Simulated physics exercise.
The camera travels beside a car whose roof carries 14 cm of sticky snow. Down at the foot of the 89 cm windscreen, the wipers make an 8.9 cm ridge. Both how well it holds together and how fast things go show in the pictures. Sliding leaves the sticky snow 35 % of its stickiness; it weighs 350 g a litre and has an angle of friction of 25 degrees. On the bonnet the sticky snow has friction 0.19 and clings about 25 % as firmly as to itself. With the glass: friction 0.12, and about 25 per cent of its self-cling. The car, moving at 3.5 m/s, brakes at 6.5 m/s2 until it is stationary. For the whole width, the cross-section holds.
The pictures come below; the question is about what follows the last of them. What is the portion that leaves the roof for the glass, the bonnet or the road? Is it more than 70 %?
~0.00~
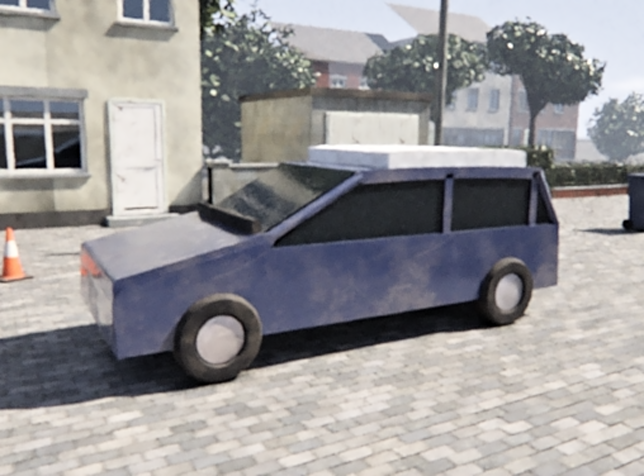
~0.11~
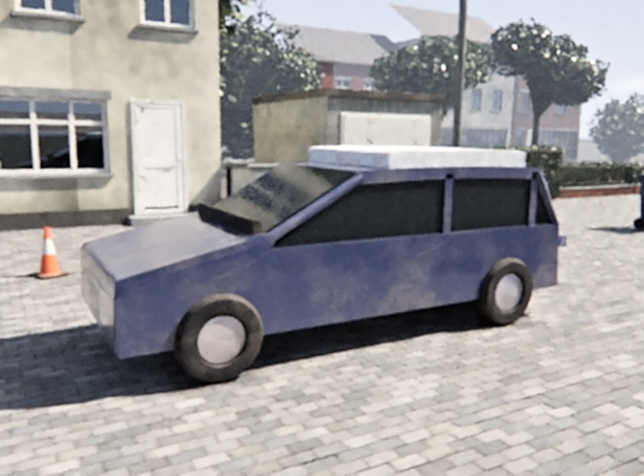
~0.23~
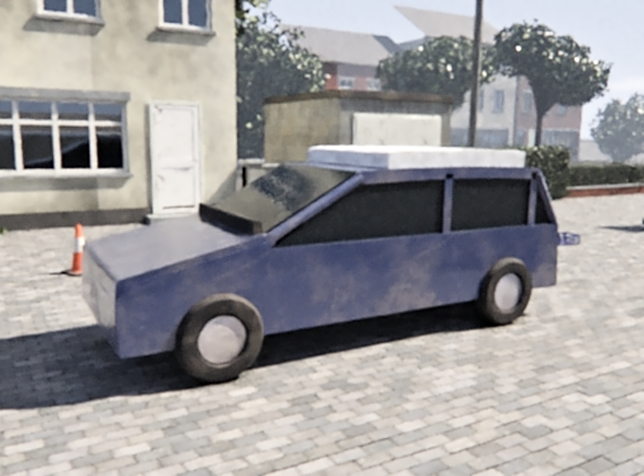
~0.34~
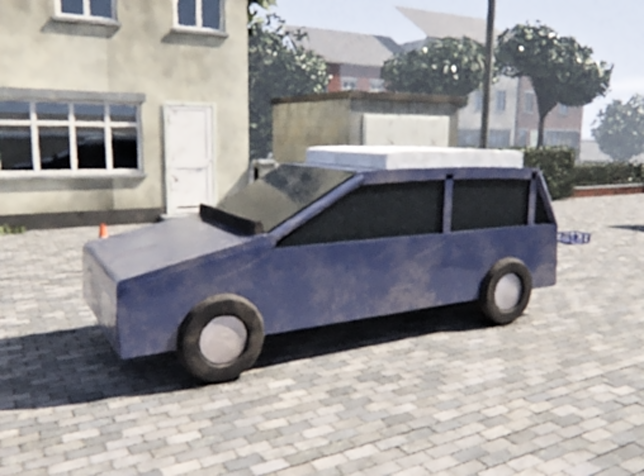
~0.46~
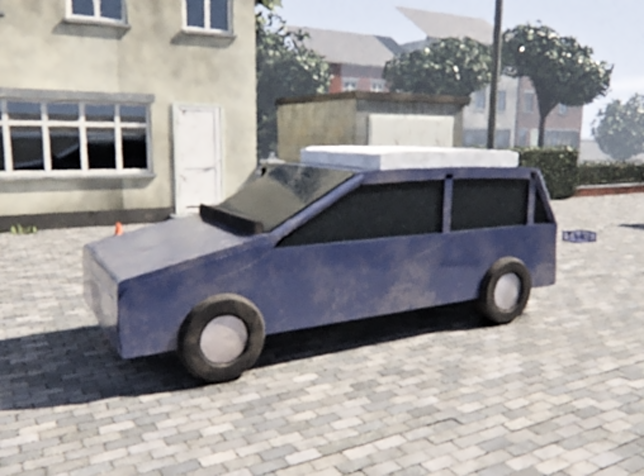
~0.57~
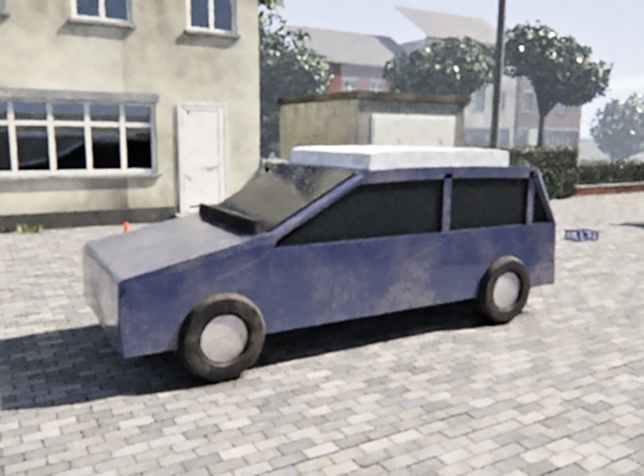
No.
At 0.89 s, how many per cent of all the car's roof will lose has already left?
Around 70 per cent.
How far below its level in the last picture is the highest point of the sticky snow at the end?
Around 0 centimetres, give or take.
After 0.89 s, 82 % of the snow is on the roof, 18 % on the glass, none on the bonnet and none has gone off the nose.
After 1.27 s, 73 % of the snow is on the roof, 22 % on the glass, 5 % on the bonnet and none has gone off the nose.
After 1.66 s, 73 % of the snow is on the roof, 21 % on the glass, 5 % on the bonnet and none has gone off the nose.
After 2.04 s, 73 % of the snow is on the roof, 21 % on the glass, 5 % on the bonnet and none has gone off the nose.
After 2.70 s, at the end, 73 % of the snow is on the roof, 21 % on the glass, 4 % on the bonnet and 1 % has gone off the nose.
